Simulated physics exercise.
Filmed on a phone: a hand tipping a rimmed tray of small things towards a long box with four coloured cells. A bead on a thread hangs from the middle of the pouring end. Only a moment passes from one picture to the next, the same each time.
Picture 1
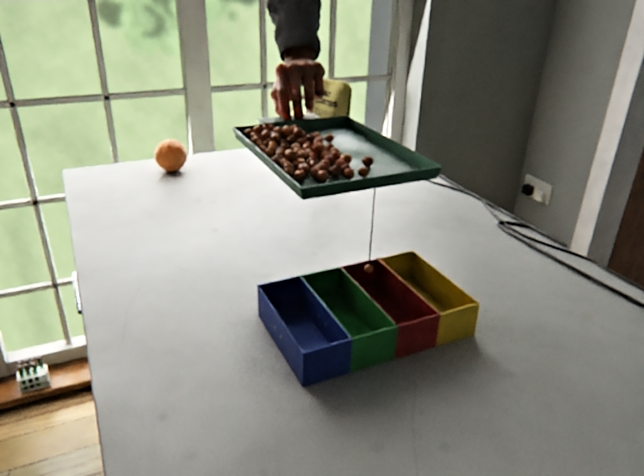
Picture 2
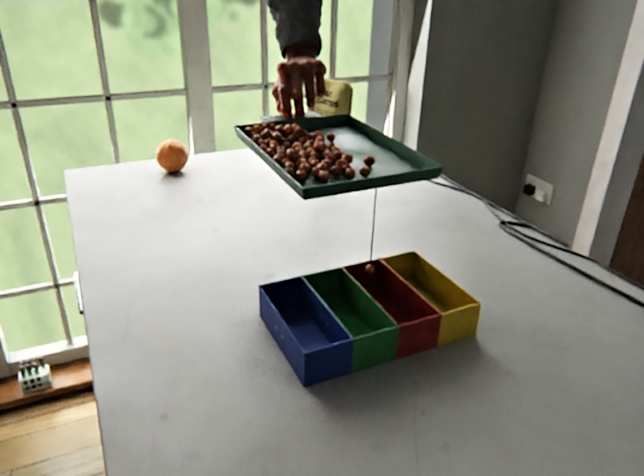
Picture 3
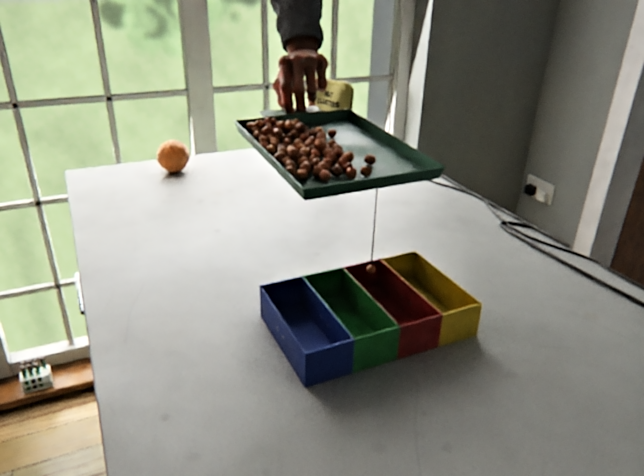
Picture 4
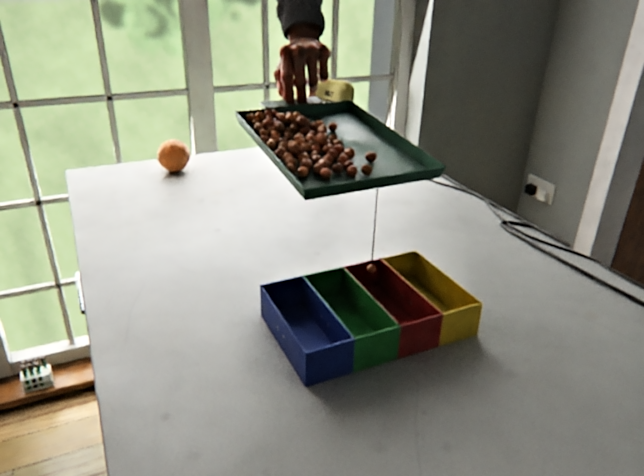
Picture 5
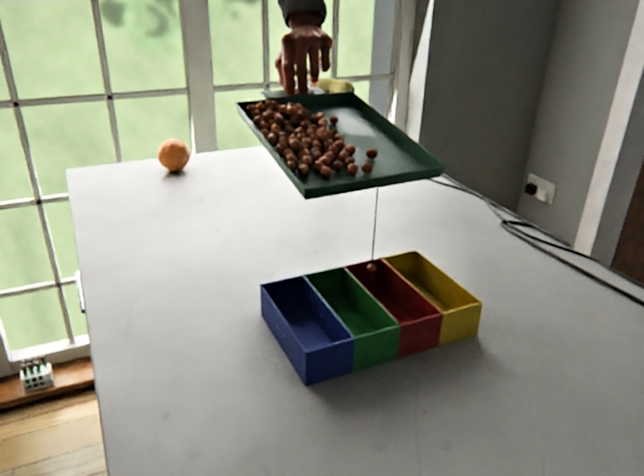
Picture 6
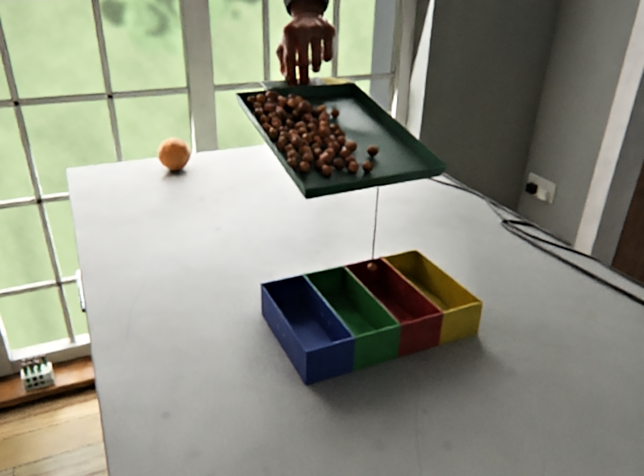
On a pale table beside a paned window, seen from slightly above by a nearly still camera, an orange ball sits at the left. A hand holds the far end of a dark green tray of brown hazelnuts, a bead hanging on a thread from its near end above a box with blue, green, red and yellow cells. The hand slowly raises the far end, tilting the tray slightly.
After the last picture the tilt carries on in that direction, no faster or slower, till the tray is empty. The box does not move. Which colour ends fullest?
Fullest: The green cell.
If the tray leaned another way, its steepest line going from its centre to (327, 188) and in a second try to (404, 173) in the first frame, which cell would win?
The first try: Blue. The second: Yellow.
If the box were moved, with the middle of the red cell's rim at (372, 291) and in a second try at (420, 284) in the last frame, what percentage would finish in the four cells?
First some 90, then 80 per cent.
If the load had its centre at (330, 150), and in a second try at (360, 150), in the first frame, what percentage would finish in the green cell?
In turn 30 and 20 in a hundred.
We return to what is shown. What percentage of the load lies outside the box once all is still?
Roughly 10 in a hundred.
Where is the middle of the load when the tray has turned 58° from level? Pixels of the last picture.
Close to (349, 153).
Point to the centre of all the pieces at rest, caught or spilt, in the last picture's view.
Close to (366, 335).
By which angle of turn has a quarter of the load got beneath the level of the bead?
At about 95°.
Shortly afterwards, tray tipped steeply; all but a few on the tray; only a few in the green cell; only a few in the yellow cell; only a few falling or outside the box.
Next, tray tipped right over; near a quarter on the tray; a little in the green cell; a little in the red cell; a little in the blue cell; only a few in the yellow cell; near a third falling or outside the box.
Some moments later, tray tipped past a quarter turn; near a third in the green cell; near a quarter in the red cell; near a quarter in the blue cell; a little in the yellow cell; a little falling or outside the box.
In the end, tray tipped past a quarter turn; near a third in the green cell; near a quarter in the red cell; near a quarter in the blue cell; a little in the yellow cell; a little outside the box.
